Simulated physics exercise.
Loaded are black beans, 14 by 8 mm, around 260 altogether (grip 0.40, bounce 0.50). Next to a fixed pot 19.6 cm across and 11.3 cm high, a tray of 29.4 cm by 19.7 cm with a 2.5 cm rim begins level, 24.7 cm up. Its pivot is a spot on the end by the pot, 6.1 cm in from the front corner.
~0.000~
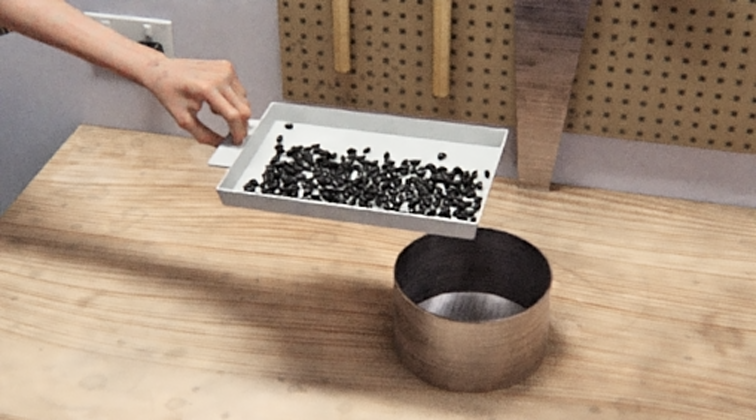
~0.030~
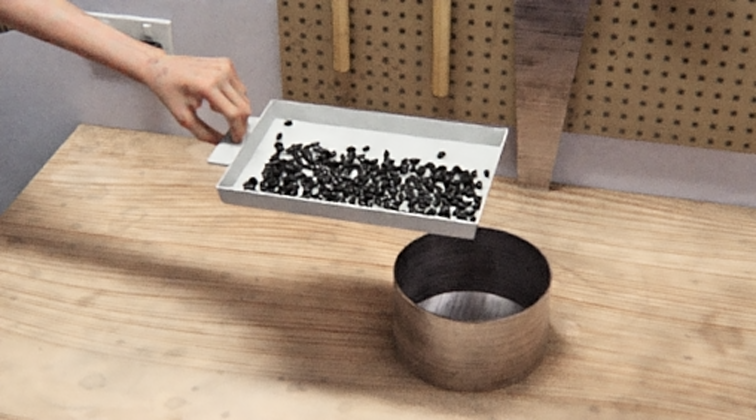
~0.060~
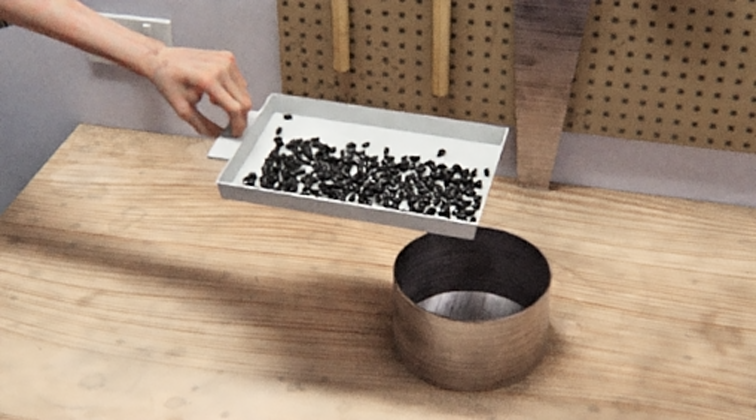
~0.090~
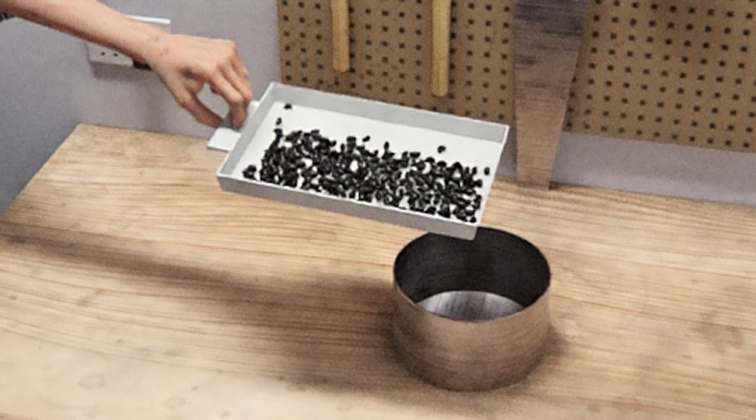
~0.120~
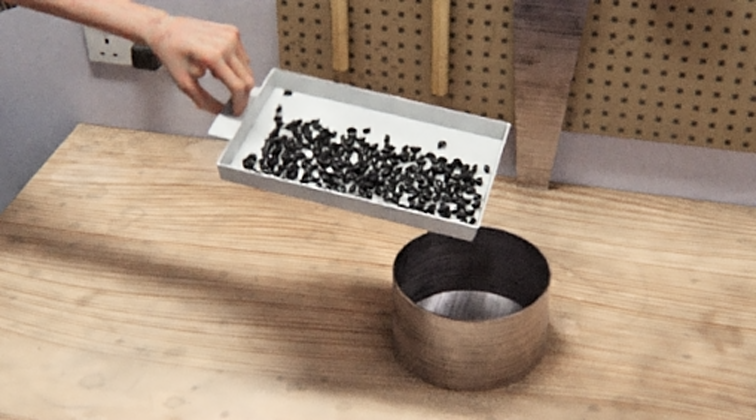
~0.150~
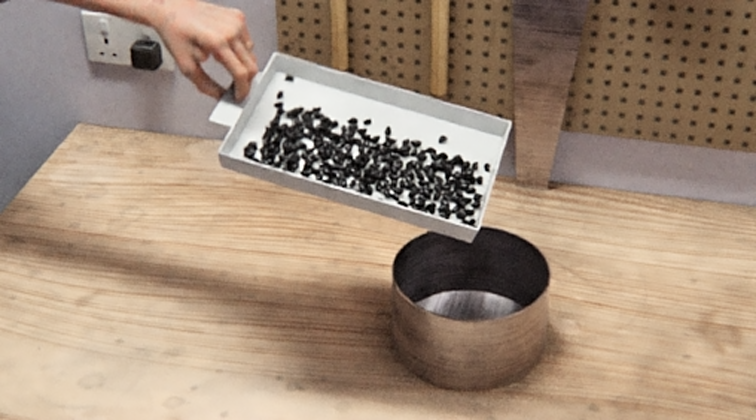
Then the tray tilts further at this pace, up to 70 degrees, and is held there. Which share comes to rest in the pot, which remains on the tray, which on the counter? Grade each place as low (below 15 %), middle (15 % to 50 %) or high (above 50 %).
Pot - low; tray - middle; counter - high.
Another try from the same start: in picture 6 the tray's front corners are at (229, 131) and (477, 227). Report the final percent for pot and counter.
You'd end with pot at 5 and counter at 70.
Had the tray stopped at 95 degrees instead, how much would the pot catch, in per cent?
I'd expect some 0 per cent in the pot.
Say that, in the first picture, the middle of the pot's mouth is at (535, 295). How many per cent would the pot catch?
Roughly 35 per cent.
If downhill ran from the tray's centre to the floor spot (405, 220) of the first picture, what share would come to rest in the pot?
I'd say close to 0 %.
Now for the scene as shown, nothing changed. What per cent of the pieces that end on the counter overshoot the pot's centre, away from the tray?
I'd put it close to 90 per cent.
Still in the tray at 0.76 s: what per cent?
Some 40 per cent of the load.
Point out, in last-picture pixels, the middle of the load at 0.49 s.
Look about (432, 161) in the last view.
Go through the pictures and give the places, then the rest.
The first frame shows tray tilt 0 degrees, front corners at (222, 187) and (474, 221); middle of the pieces at (364, 182); pot at (473, 271).
The second frame shows tray tilt 1 degrees, front corners at (221, 185) and (473, 221); middle of the pieces at (363, 181).
The third frame shows tray tilt 2 degrees, front corners at (221, 181) and (474, 221); middle of the pieces at (363, 178).
The fourth frame shows tray tilt 5 degrees, front corners at (221, 173) and (474, 222), lowest corner right front; middle of the pieces at (364, 173).
The fifth frame shows tray tilt 9 degrees, front corners at (222, 162) and (475, 224), lowest corner right front; middle of the pieces at (364, 167).
The sixth frame shows tray tilt 13 degrees, front corners at (223, 151) and (475, 226), lowest corner right front; middle of the pieces at (365, 160); pot at (471, 270). Its pace works out near 145 degrees a second.
After 0.36 s, tilt 43 degrees; the tray holds 100 %, the pot 0 %.
Then, at 0.49 s, tilt 62 degrees; the tray holds 100 %, the pot 0 %.
After 0.76 s, tilt 70 degrees; the tray holds 40 %, the pot 0 %.
By 2.5 s all is still; pot 5 %, tray 25 %, counter 70 %.
